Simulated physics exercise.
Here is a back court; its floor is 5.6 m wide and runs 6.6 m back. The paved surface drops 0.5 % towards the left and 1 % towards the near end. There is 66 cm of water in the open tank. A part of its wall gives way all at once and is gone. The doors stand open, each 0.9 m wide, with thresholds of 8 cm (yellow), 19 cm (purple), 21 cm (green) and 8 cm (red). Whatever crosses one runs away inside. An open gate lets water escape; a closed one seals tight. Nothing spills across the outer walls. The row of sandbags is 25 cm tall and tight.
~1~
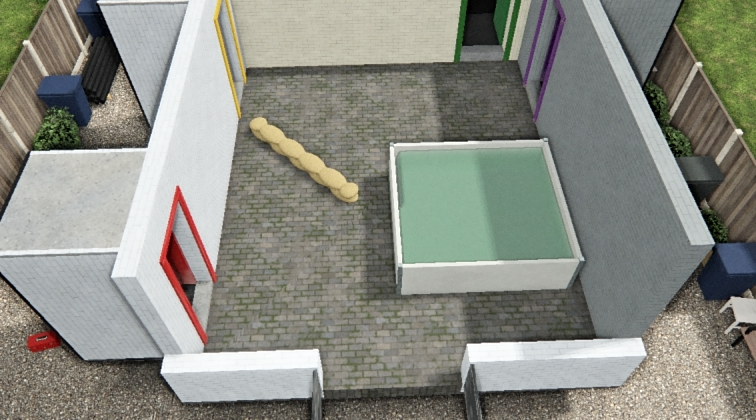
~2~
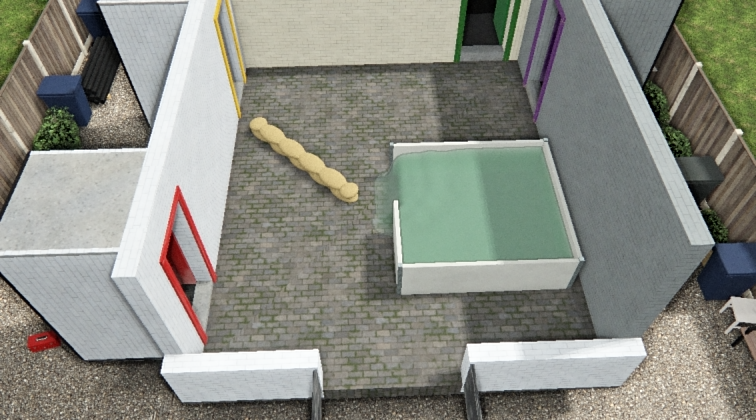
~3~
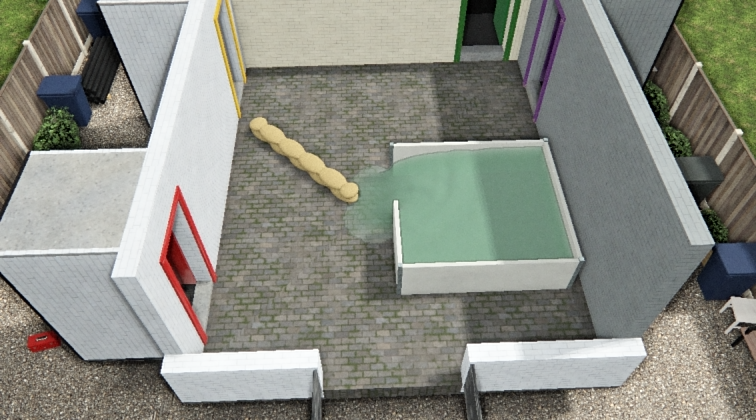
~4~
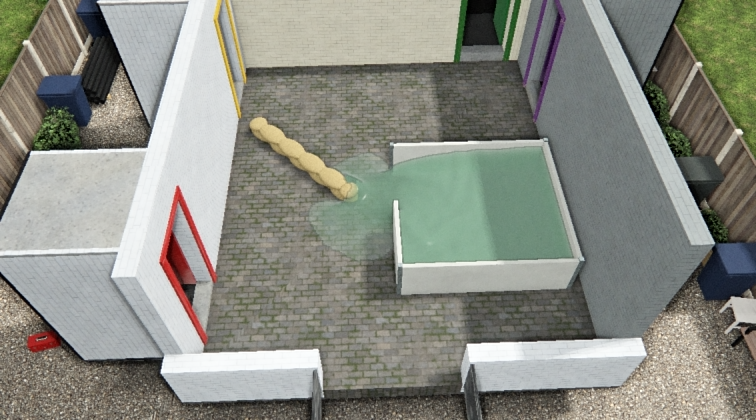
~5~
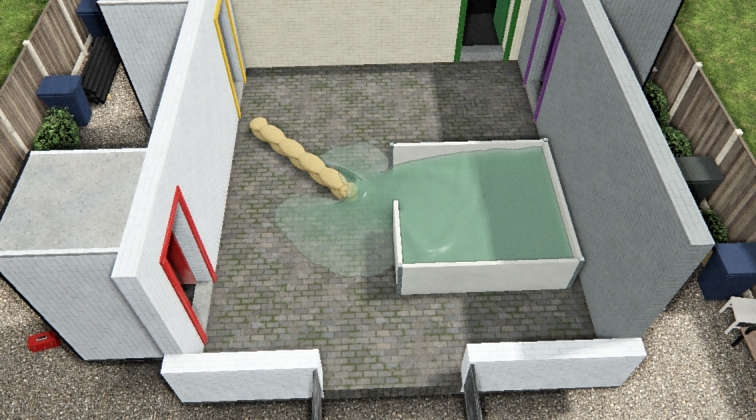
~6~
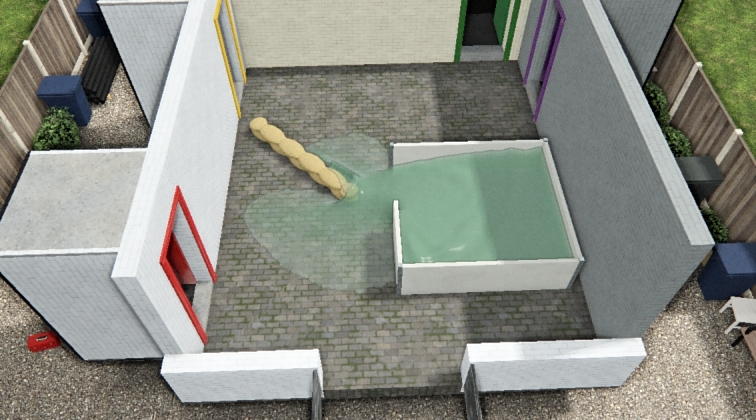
In this clip, part of the left wall of a water-filled tank in a paved courtyard disappears, and greenish water pours through the gap, meets the near end of a lumpy tan barrier and spreads leftward on both sides of it.
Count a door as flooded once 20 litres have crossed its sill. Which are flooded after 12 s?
Within that time: At the yellow door it goes over the limit; at the purple door it stays under the limit; at the green door it keeps below the limit; at the red door it passes the limit.
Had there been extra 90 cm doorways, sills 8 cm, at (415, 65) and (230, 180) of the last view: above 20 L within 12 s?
In turn: Not over, past it.
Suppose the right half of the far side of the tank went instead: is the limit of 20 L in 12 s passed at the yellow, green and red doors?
Against that limit: Yellow above, green over, red below.
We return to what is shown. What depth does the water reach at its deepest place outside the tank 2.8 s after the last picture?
About 30 cm.
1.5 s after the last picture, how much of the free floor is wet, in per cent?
Some 45 per cent of it.
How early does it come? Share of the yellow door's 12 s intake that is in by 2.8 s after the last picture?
Some 30 per cent by then.
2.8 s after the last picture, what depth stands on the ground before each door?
Depths in cm: Yellow 24, purple 0, green 0, red 18.
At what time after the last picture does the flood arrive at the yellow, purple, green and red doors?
Arrival: Yellow 0.8 s, purple 4.5 s, green 3.2 s, red 0.7 s.
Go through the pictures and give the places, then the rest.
The open tank at (478, 201) is whole and still, 66 cm deep, in the first frame.
The front is at (385, 232), 0.6 m from the gap at (395, 194); 0.2 m2 of floor is under water; 66 cm left at the back of the open tank, in the second frame.
The front is at (351, 227), 0.9 m from the gap at (395, 194); 0.8 m2 of floor is under water; 66 cm left at the back of the open tank, in the third frame.
Water pours out at (395, 195) and has run 1.4 m, to (315, 222); typically 8 cm deep outside, 66 cm at the open tank's back, in the fourth frame.
The front is at (279, 215), 1.9 m from the gap at (395, 195); 2.9 m2 of floor is under water; 66 cm left at the back of the open tank, in the fifth frame.
Water pours out at (395, 194) and has run 2.4 m, to (250, 216); typically 4 cm deep outside, 64 cm at the open tank's back, in the sixth frame.
Then, 0.7 s after the last picture water covers 30 % of the floor and is deepest (47 cm) near (365, 198); yellow door not reached, purple door not reached, green door not reached, red door 9 cm at the sill, 0 L in.
Then, 1.5 s after the last picture water covers 45 % of the floor and is deepest (42 cm) near (365, 198); yellow door 12 cm at the sill, 2 L in, purple door not reached, green door not reached, red door 16 cm at the sill, 20 L in.
Then, 2.8 s after the last picture water covers 55 % of the floor and is deepest (30 cm) near (365, 198); yellow door 24 cm at the sill, 84 L in, purple door not reached, green door not reached, red door 18 cm at the sill, 60 L in.
Then, 6.3 s after the last picture water covers 95 % of the floor and is deepest (18 cm) near (365, 198); yellow door 16 cm at the sill, 246 L in, purple door 9 cm at the sill, 0 L in, green door 4 cm at the sill, 0 L in, red door 15 cm at the sill, 158 L in.
Then, 11.3 s after the last picture water covers 95 % of the floor and is deepest (14 cm) near (200, 378); yellow door 10 cm at the sill, 288 L in, purple door 8 cm at the sill, 0 L in, green door 5 cm at the sill, 0 L in, red door 11 cm at the sill, 238 L in.
